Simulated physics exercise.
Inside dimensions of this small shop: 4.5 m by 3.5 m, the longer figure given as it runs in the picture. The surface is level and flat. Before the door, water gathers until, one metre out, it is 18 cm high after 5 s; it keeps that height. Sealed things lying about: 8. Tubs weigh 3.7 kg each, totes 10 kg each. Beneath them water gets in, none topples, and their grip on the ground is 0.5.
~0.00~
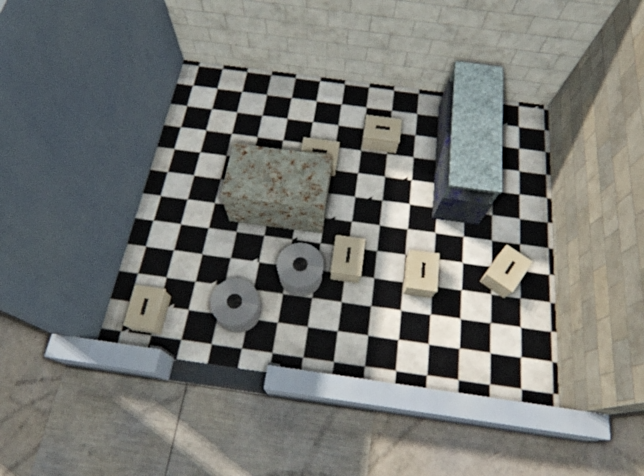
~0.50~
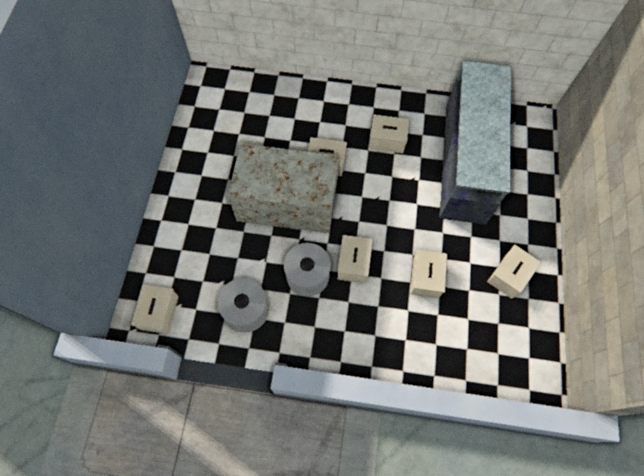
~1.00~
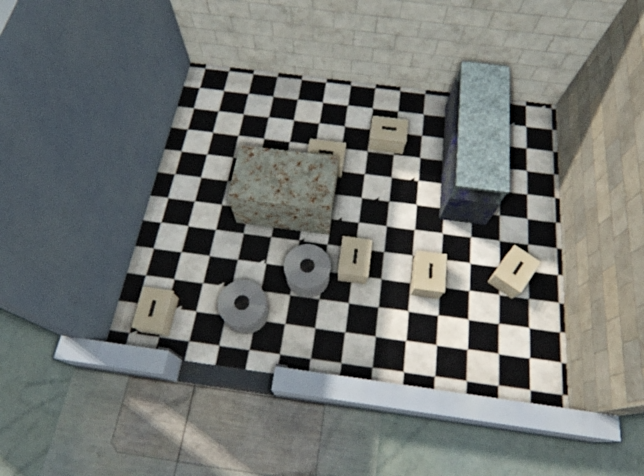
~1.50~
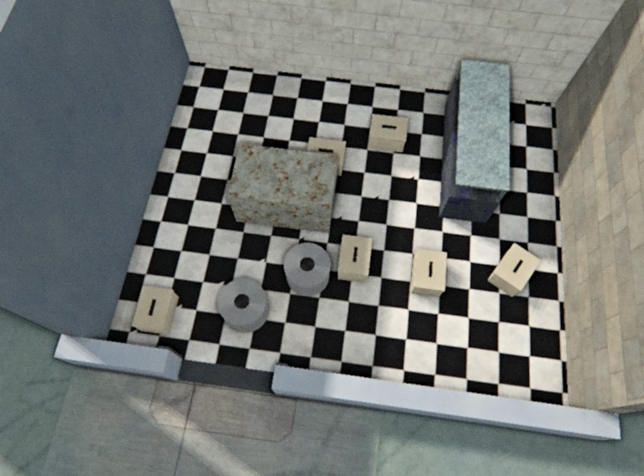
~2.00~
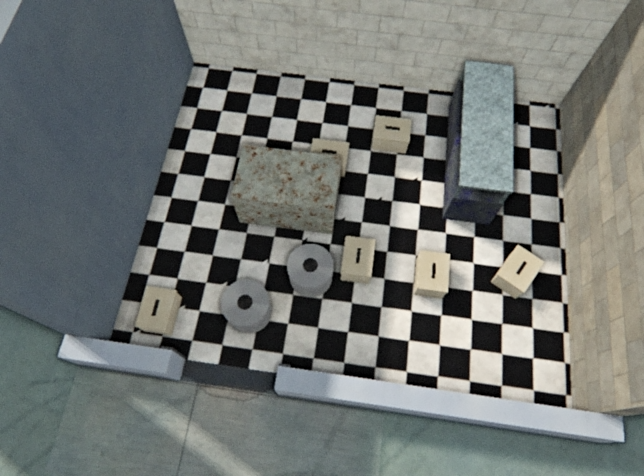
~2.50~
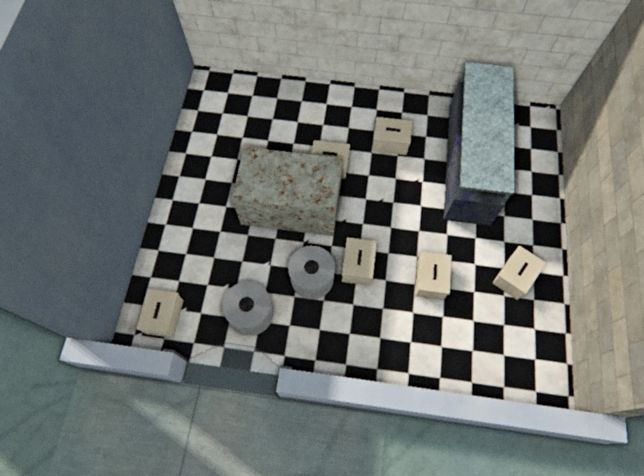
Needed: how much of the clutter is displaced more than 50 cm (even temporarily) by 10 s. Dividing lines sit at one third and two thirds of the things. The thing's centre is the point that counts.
It ends up in the lowest band.
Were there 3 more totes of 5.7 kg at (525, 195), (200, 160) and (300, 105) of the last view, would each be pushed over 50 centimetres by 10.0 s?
So, in the order asked, it's not far enough, too far and too far.
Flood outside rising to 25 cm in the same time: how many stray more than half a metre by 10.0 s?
Then it comes to 4.
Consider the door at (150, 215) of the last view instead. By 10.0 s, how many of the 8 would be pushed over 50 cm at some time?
Then the count would be 2.
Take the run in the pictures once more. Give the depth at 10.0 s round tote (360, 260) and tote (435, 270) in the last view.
Some 3 cm at the first, some 1 cm at the second.
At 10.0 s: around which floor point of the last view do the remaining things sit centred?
The centre is close to (375, 213).
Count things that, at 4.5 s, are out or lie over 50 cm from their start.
It comes to 1.
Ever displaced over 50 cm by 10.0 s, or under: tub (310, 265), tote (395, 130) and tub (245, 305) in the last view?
In turn: Above the mark, below the mark, above the mark.
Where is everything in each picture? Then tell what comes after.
A tub at (300, 264), on the bottom; a tote at (145, 307) rests on the ground; water covers 0.0 m2; 0 of 8 have shifted, in the first frame.
A tub at (307, 265), on the bottom; a tote at (152, 307), on the bottom; 0.0 m2 under water; 0 of 8 have shifted, in the second frame.
A tub at (307, 266) rests on the ground; a tote at (153, 309) rests on the ground; water covers 0.0 m2; 0 of 8 have shifted, in the third frame.
A tub at (307, 264) rests on the ground; a tote at (153, 308), on the bottom; 0.0 m2 under water; 0 of 8 have shifted, in the fourth frame.
A tub at (310, 265) rests on the ground; a tote at (156, 308) rests on the ground; water covers 0.0 m2; 0 of 8 have shifted, in the fifth frame.
A tub at (312, 267) rests on the ground; a tote at (157, 311), on the bottom; 0.1 m2 under water; 0 of 8 have shifted, in the sixth frame.
After 3.5 s 0 of 8 are over 50 cm from their spots; 0 afloat.
After 4.5 s 1 of 8 are over 50 cm from their spots; 1 afloat.
After 7.0 s 1 of 8 are over 50 cm from their spots; 2 afloat.
After 10.0 s 2 of 8 are over 50 cm from their spots, and 2 have been at some point; 2 afloat.
